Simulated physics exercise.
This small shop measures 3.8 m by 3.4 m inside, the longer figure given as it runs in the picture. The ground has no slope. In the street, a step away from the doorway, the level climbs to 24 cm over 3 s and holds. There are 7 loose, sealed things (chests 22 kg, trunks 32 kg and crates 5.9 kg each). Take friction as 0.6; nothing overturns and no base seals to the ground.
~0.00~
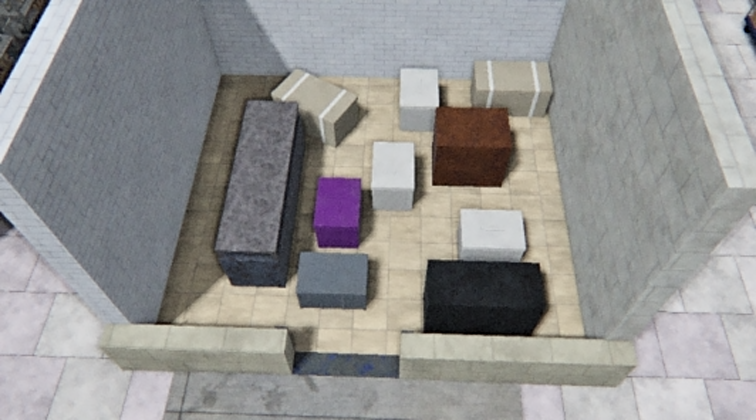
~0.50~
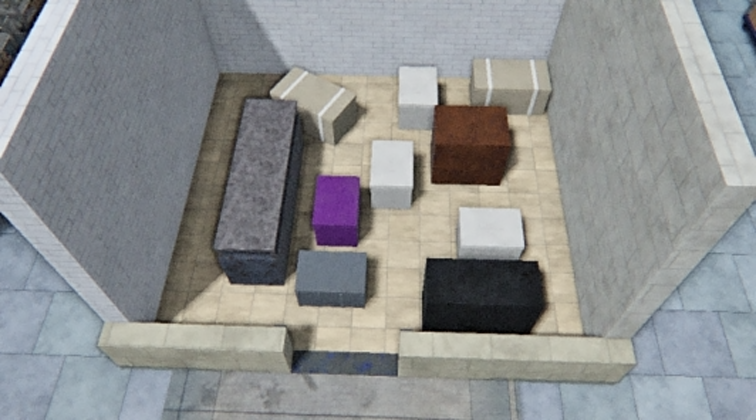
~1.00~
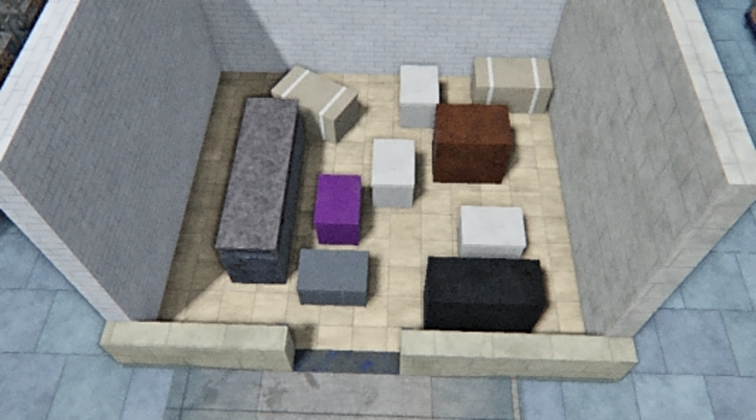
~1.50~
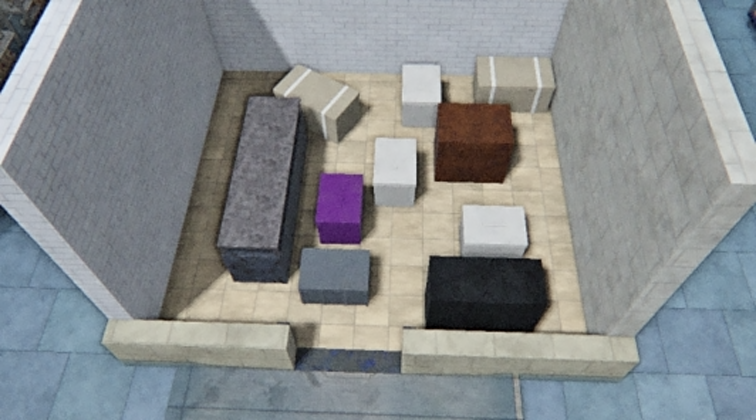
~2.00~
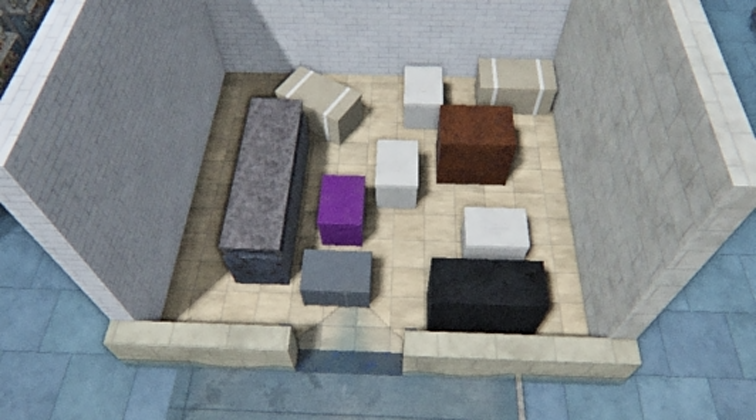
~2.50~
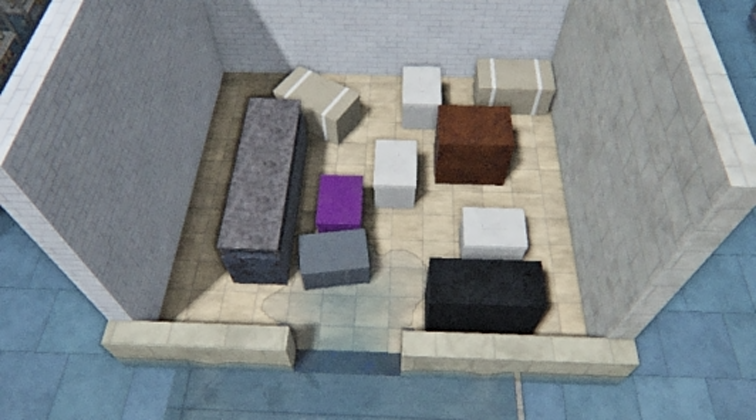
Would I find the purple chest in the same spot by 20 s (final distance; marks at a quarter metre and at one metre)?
Purple chest ends far away.
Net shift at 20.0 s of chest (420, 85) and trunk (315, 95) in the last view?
In that order: 80 cm, 30 cm.
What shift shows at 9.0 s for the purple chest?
About 200 cm.
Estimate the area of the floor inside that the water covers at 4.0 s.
About 4.5 m2.
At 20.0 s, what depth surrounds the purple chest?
Roughly 21 cm.
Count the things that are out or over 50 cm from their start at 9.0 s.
By then 4.
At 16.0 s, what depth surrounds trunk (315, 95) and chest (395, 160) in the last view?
Roughly 19 and 20 cm.
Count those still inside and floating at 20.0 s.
7 of them.
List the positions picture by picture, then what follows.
The purple chest at (338, 201), on the bottom; water covers 0.0 m2; 0 of 7 have shifted, in the first frame.
The purple chest at (337, 200), on the bottom; water covers 0.0 m2; 0 of 7 have shifted, in the second frame.
The purple chest at (338, 198) rests on the ground; water covers 0.0 m2; 0 of 7 have shifted, in the third frame.
The purple chest at (340, 197) rests on the ground; 0.0 m2 under water; 0 of 7 have shifted, in the fourth frame.
The purple chest at (342, 199) rests on the ground; 0.2 m2 under water; 0 of 7 have shifted, in the fifth frame.
The purple chest at (340, 199) rests on the ground; 1.0 m2 under water; 1 of 7 have shifted, in the sixth frame.
After 4.0 s the purple chest is near (342, 178), 0.2 m from its start, aground; 1 afloat.
After 9.0 s the purple chest is near (412, 72), 1.8 m from its start, afloat; 6 afloat.
After 16.0 s the purple chest is near (441, 62), 2.0 m from its start, afloat; 7 afloat.
After 20.0 s the purple chest is near (440, 63), 1.9 m from its start, afloat; 7 afloat.
